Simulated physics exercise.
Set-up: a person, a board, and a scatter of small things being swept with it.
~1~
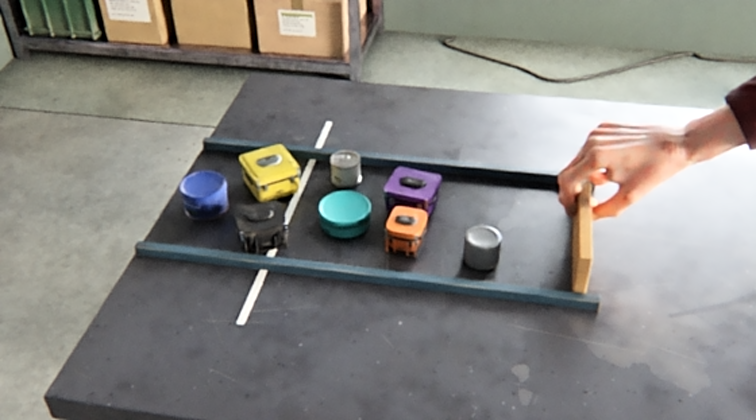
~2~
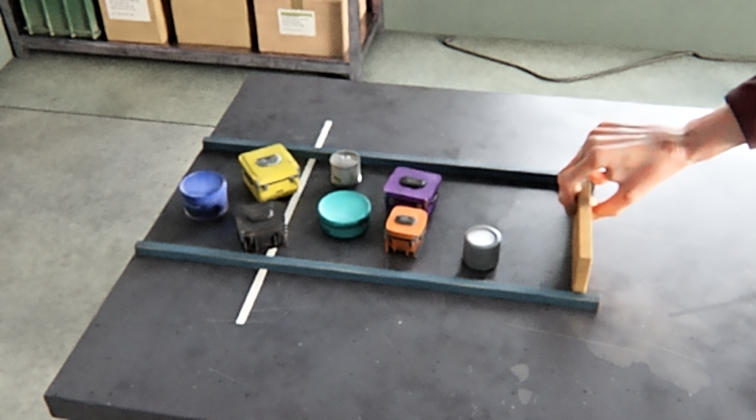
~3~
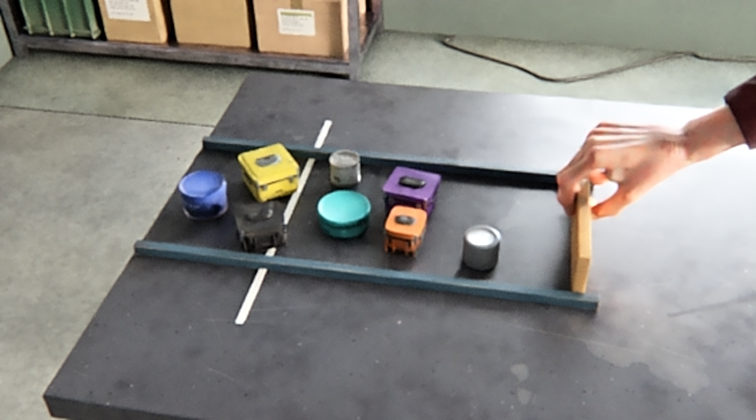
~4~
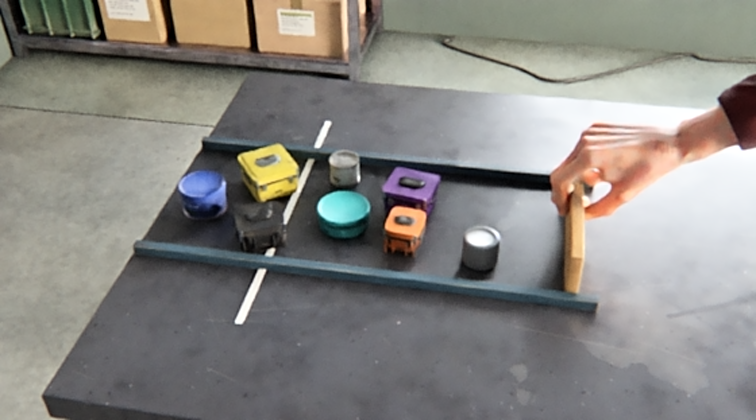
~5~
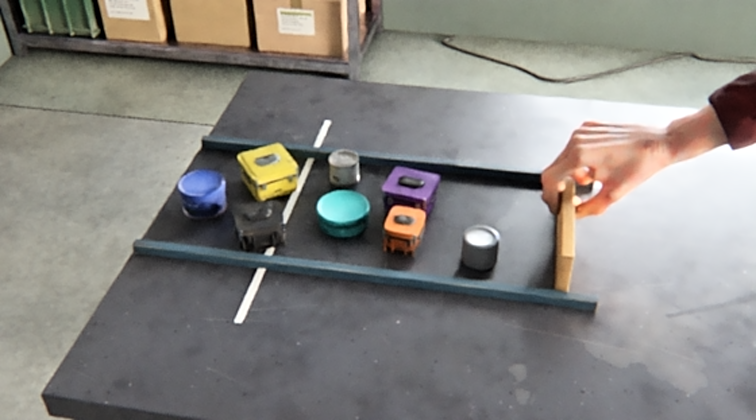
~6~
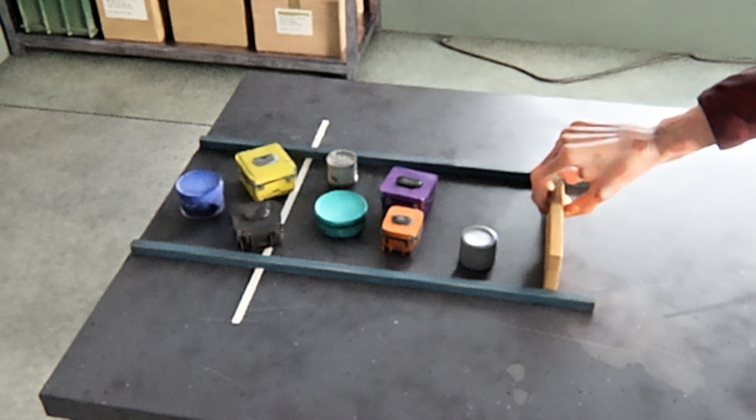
A hand holding a wooden board upright stays nearly still at first, at the right end of two dark rails on a tabletop. It then slides the board a short way left toward a grey-lidded container, while the colourful containers between the rails stay essentially in place.
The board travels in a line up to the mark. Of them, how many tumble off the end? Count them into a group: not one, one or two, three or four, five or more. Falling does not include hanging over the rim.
Group: Not one.
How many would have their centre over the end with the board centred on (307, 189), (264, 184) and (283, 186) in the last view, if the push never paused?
0; 1; 0.
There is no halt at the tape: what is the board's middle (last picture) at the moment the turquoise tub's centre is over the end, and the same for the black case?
About (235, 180), and about (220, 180) for the other.
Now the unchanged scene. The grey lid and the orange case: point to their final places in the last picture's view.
The first near (253, 232), the second near (260, 207).
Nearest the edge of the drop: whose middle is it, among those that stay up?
Nearest at the end: The blue pot.
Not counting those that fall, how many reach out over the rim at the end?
Answer: 1.
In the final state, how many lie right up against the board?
4 of them.
Soon after, none off yet; blue pot at rest near (201, 195); yellow case at rest near (267, 173); black case at rest near (257, 226).
In the end, the number that fall off is zero.
